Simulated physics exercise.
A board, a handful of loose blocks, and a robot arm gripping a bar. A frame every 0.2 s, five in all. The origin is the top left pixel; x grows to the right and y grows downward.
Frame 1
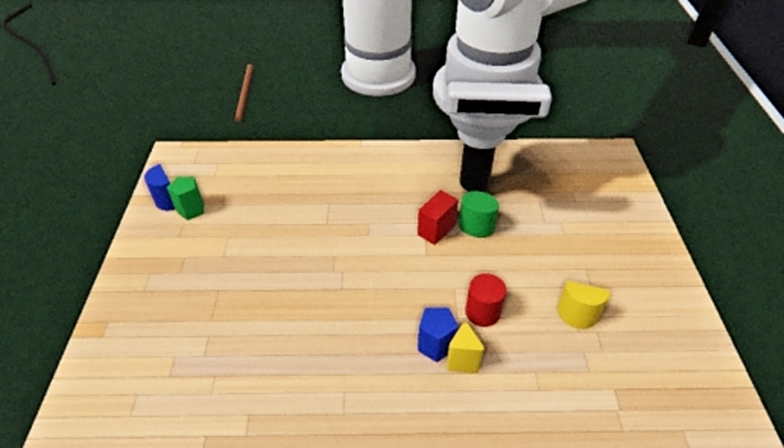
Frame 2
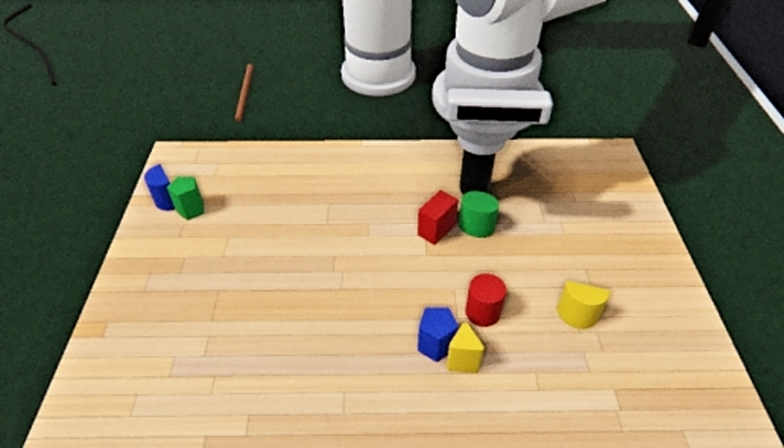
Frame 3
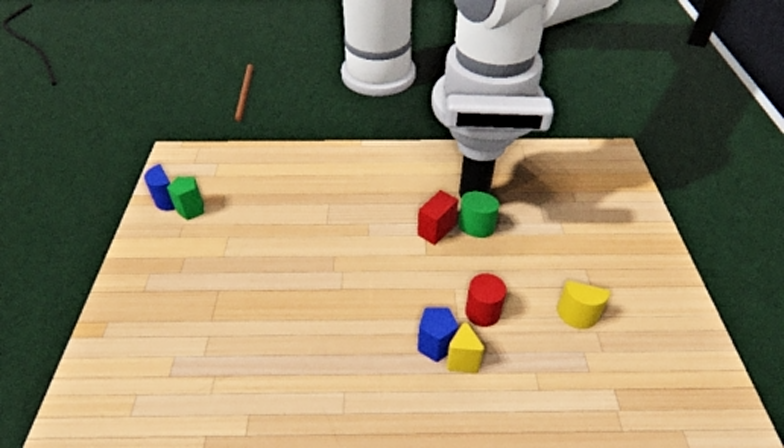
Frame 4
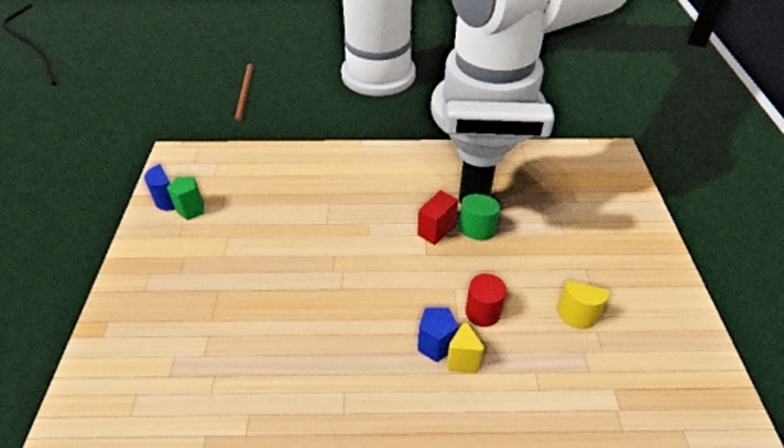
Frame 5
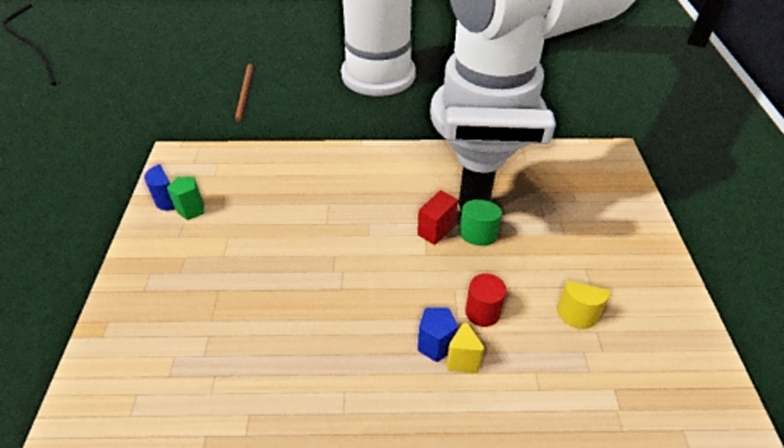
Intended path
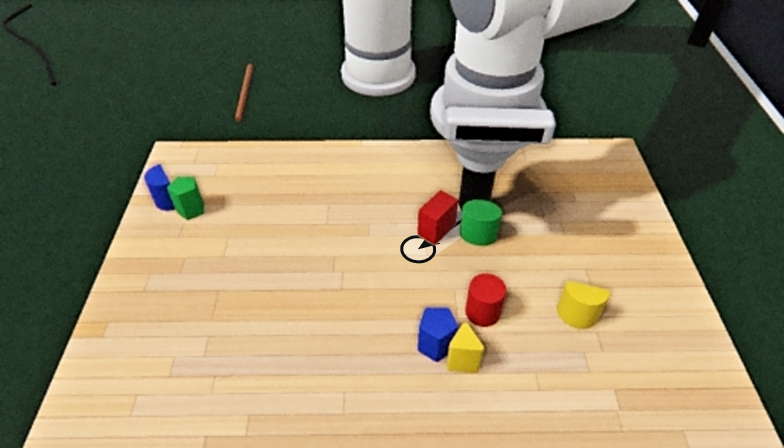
A robot arm held a short black bar over a wooden table of scattered colored blocks, then eased it forward and nudged the green round block slightly toward the viewer, while the other blocks stayed still.
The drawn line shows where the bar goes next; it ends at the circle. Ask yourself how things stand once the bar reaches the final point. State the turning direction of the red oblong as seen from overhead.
It goes round the way clock hands do.
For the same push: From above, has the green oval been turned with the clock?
I expect not.
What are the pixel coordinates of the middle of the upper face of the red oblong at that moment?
Somewhere near (383, 219).
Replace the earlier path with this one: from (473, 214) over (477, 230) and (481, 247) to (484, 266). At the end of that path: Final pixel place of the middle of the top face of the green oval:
I expect it at (500, 266).
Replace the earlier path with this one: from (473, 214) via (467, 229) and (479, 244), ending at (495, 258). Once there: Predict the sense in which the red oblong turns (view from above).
Viewed from the top, it goes clockwise.
Path on the board, in a line from (473, 214) to (418, 249).
The first path, step by step. Halfway along, bar at (447, 224); red oblong at (414, 212), turned 30° clockwise; green oval at (479, 218), turned 40° anticlockwise.
At the end, bar at (419, 242); red oblong at (383, 219), turned 70° clockwise; green oval at (479, 218), turned 40° anticlockwise.
